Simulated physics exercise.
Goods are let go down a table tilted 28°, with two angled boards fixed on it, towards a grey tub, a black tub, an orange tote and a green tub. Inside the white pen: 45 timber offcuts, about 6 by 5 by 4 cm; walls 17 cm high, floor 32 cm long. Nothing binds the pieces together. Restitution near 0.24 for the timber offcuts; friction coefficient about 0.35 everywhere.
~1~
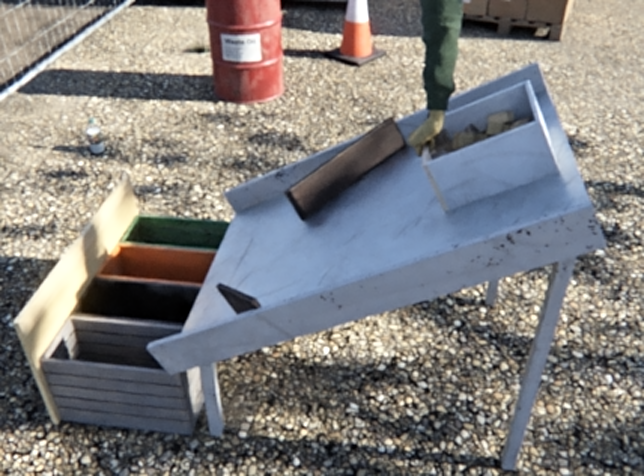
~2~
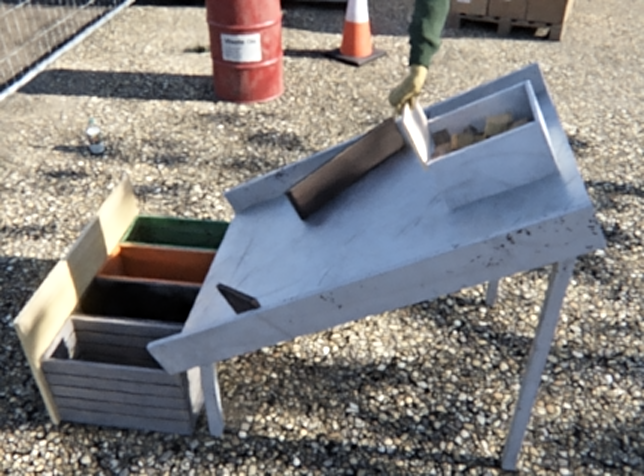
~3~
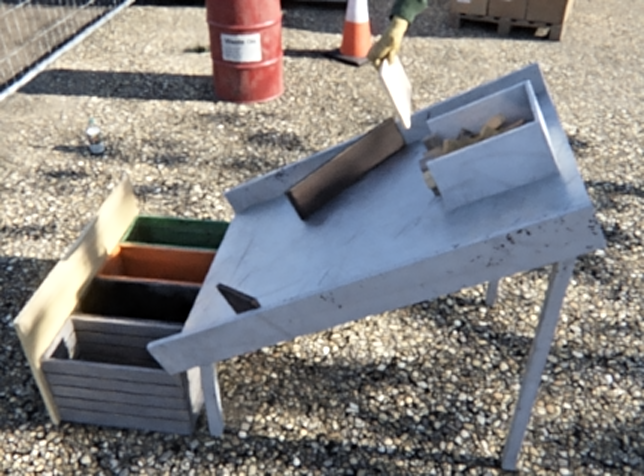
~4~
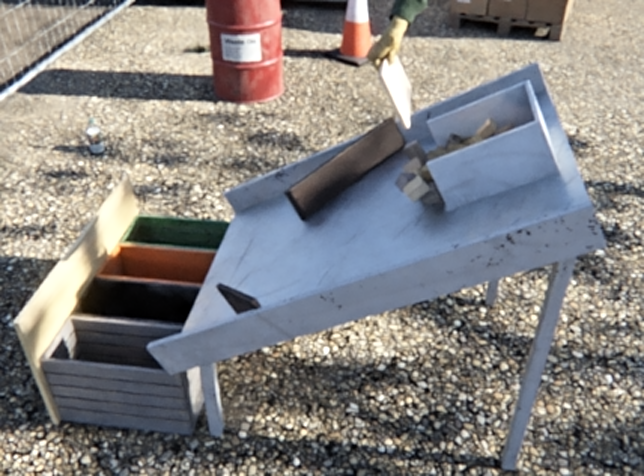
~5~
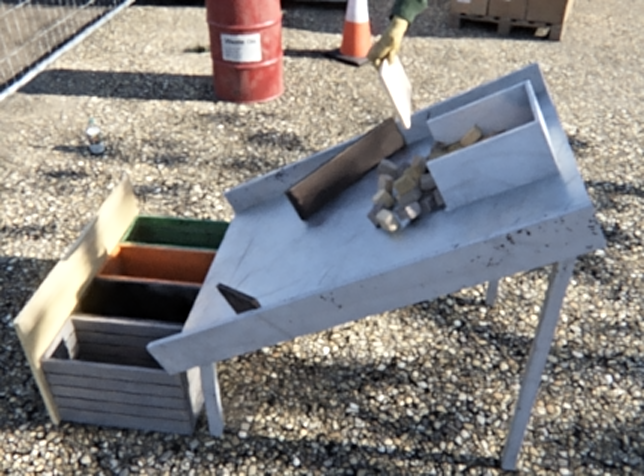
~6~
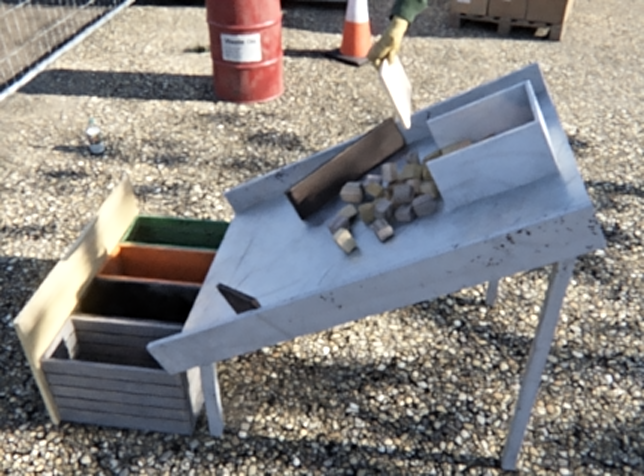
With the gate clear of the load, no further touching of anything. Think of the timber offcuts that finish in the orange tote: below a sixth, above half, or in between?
Orange tote: A sixth up to a half.
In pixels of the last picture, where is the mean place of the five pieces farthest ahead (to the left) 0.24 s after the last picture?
I'd put them at about (253, 255).
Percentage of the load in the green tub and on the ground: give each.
Estimate: 0 % then 0 %.
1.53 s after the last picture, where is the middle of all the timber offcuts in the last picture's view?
About (133, 338).
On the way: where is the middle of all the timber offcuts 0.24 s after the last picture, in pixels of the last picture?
Load centre: About (356, 210).
Then, 0.24 s after the last picture, 5 still in the white pen and 40 on the slope.
Then, 0.55 s after the last picture, 3 in the black tub, 3 in the orange tote, 35 on the slope and 4 in the air.
Then, 0.98 s after the last picture, 1 in the grey tub, 20 in the black tub, 10 in the orange tote, 9 on the slope and 5 in the air.
Final count (1.53 s after the last picture), 1 in the grey tub, 27 in the black tub, 16 in the orange tote and 1 on the ground. Asked share, 16 of 45, 36 per cent.
